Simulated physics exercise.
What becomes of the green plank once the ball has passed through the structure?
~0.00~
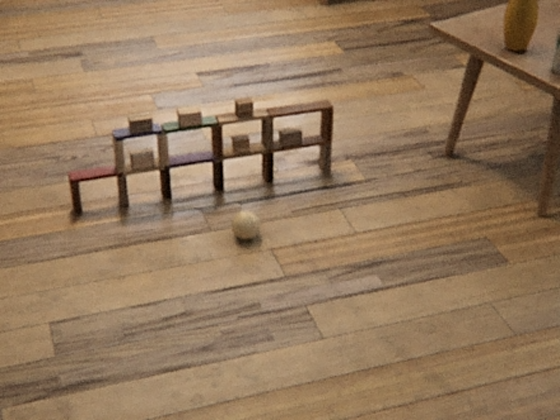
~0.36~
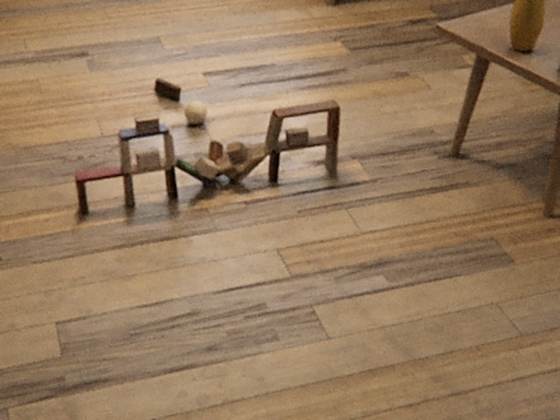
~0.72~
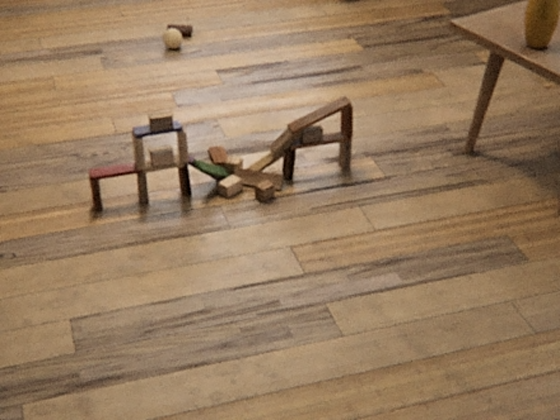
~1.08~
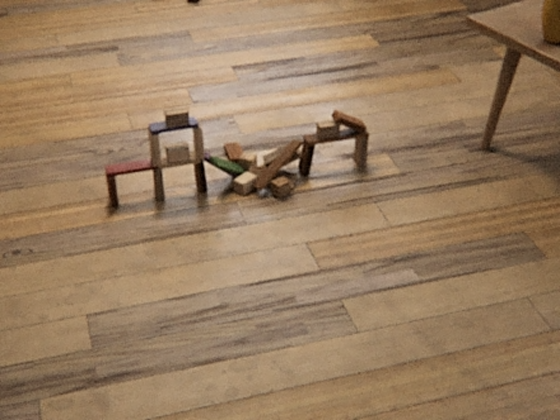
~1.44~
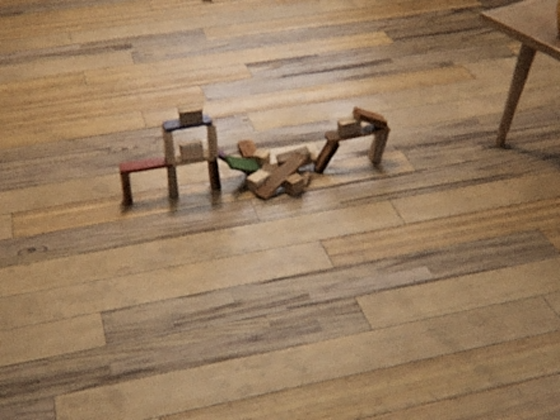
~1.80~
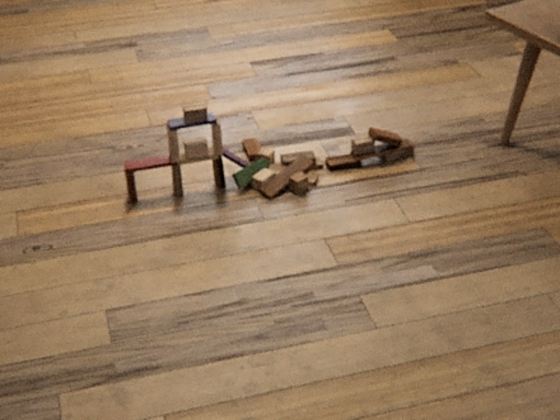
It comes down, tipping steeply into the heap of fallen pieces in the middle.
